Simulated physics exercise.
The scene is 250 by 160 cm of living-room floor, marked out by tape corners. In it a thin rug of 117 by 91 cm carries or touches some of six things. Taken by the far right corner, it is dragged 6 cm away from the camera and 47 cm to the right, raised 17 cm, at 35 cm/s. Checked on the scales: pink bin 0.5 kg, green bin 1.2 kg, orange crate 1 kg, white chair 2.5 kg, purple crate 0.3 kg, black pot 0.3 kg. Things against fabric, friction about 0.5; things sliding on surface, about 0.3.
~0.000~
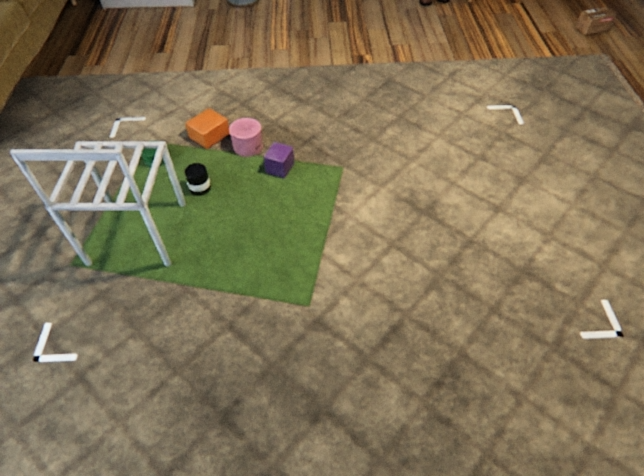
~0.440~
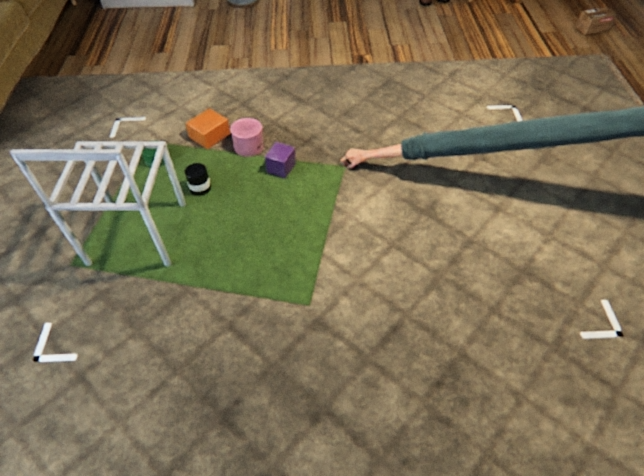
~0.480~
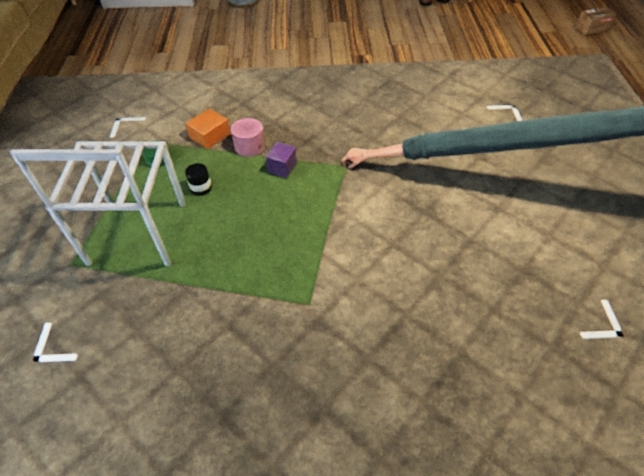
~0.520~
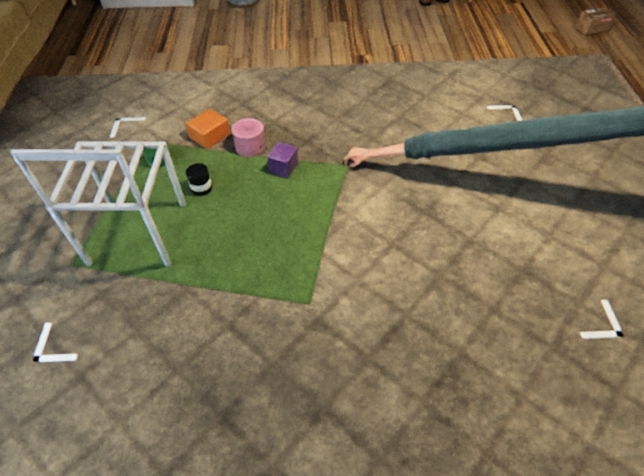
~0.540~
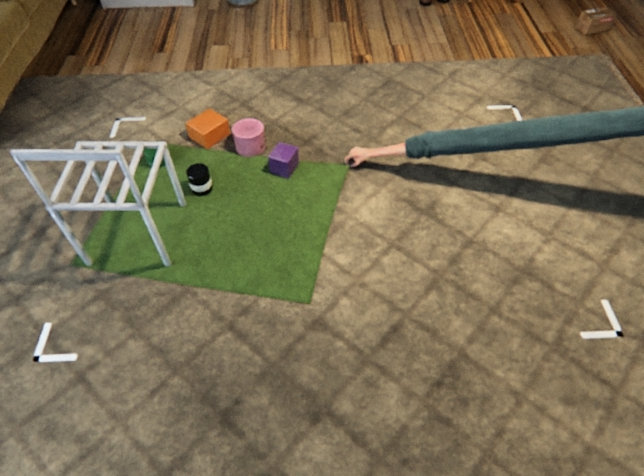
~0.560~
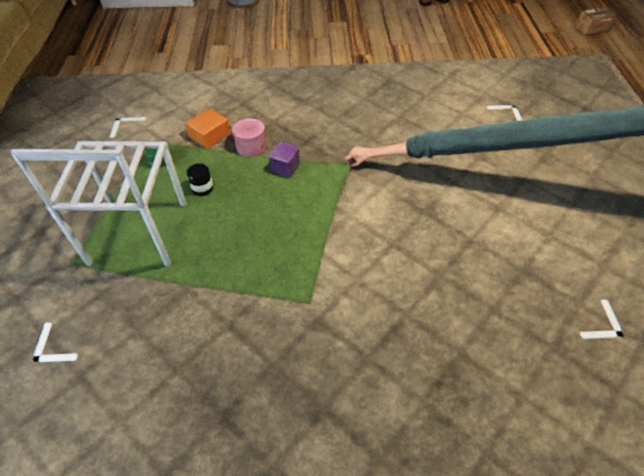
An arm reaches in from the right and drags the green rug's far corner slightly right.
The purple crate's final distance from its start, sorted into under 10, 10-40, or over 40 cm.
Oh, that one ends up way off.
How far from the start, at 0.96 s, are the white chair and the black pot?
White chair: 15 cm; black pot: 15 cm.
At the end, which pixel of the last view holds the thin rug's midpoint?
I'd say it sits around (311, 191) in the last picture.
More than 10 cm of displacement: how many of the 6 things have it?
In total, 6 of them qualify.
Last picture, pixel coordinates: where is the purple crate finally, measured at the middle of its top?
The top ends up close to (366, 140) in the last picture.
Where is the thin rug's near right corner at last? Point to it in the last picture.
That corner settles near pixel (412, 285) in the last view.
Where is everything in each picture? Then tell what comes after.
In the first picture, purple crate (279, 152); thin rug corners (344, 167) (309, 307).
In the second picture, thin rug corners (310, 306); grip (345, 167).
In the third picture, thin rug corners (310, 305); grip (347, 166).
In the fourth picture, thin rug corners (310, 305); grip (348, 166).
In the fifth picture, thin rug corners (310, 304); grip (349, 165).
In the sixth picture, purple crate (284, 152); thin rug corners (310, 304); grip (350, 165).
At 1.0 s, middle of the thin rug at (248, 209); purple crate 17 cm off its start, green bin 16 cm off its start, black pot 16 cm off its start.
At 1.4 s, middle of the thin rug at (269, 195); purple crate 28 cm off its start, green bin 30 cm off its start, black pot 29 cm off its start.
At 1.7 s, middle of the thin rug at (293, 191); purple crate lifted 5 cm, green bin 43 cm off its start at (229, 145), black pot 43 cm off its start at (277, 166).
At 2.1 s, middle of the thin rug at (311, 191); purple crate 48 cm off its start, black pot 51 cm off its start, green bin 51 cm off its start.
At 2.7 s, middle of the thin rug at (311, 191); purple crate 48 cm off its start at (366, 140), black pot 52 cm off its start at (294, 165), green bin 51 cm off its start at (243, 145), white chair 45 cm off its start at (213, 159).
